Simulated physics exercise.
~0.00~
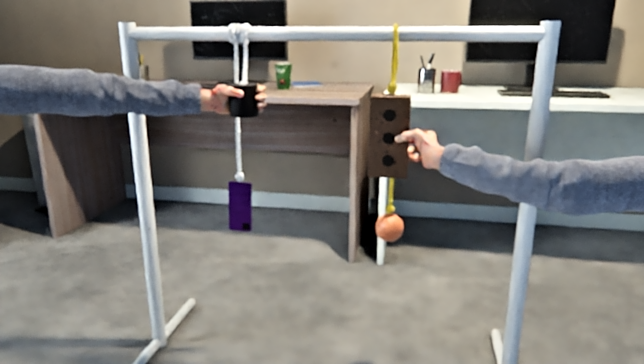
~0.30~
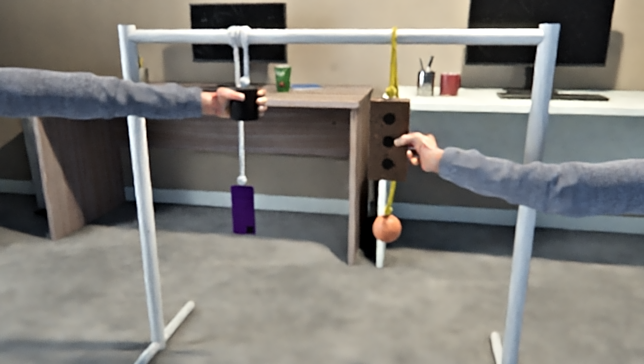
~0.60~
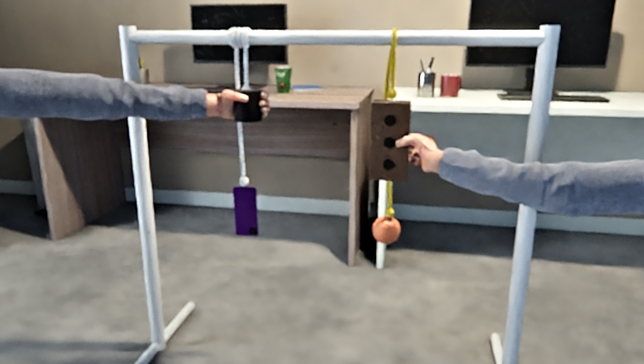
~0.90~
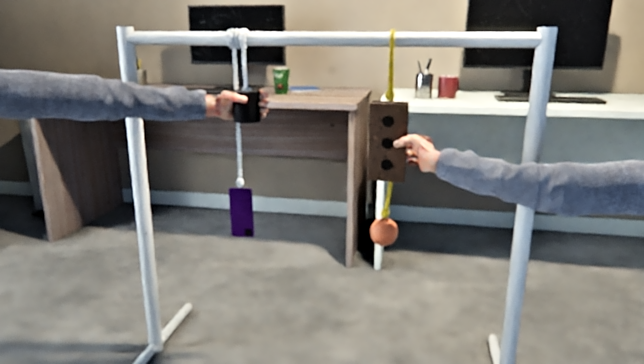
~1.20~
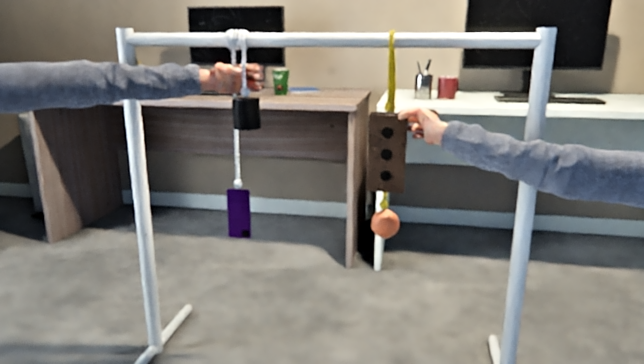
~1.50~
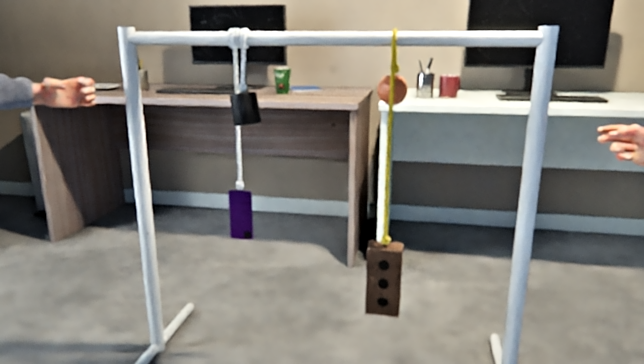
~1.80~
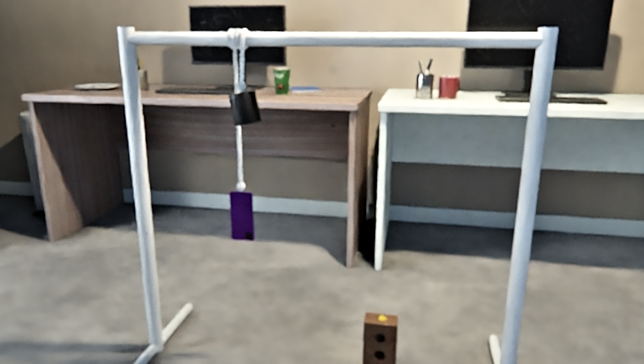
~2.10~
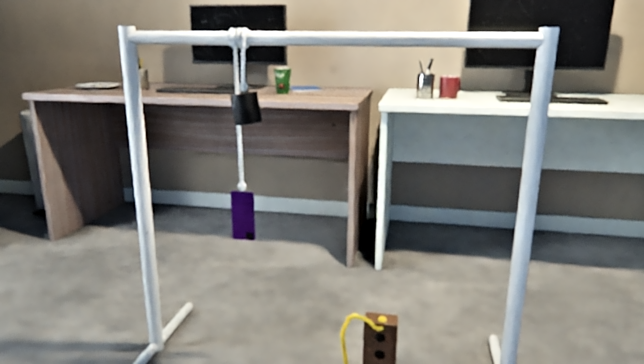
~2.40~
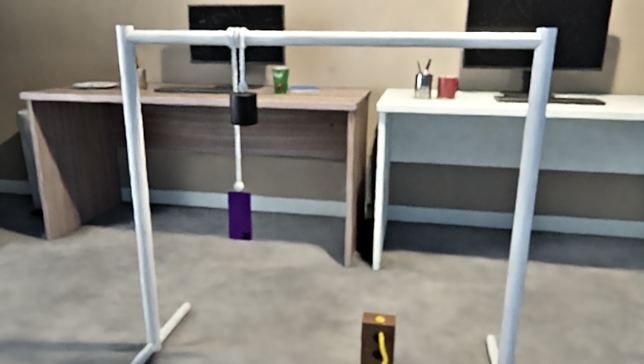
A brown block with dark holes sank slightly as two hands let go of it and a black object, then dropped to the floor, its yellow rope slipping off the rail, while the black object stayed hanging above a purple block.
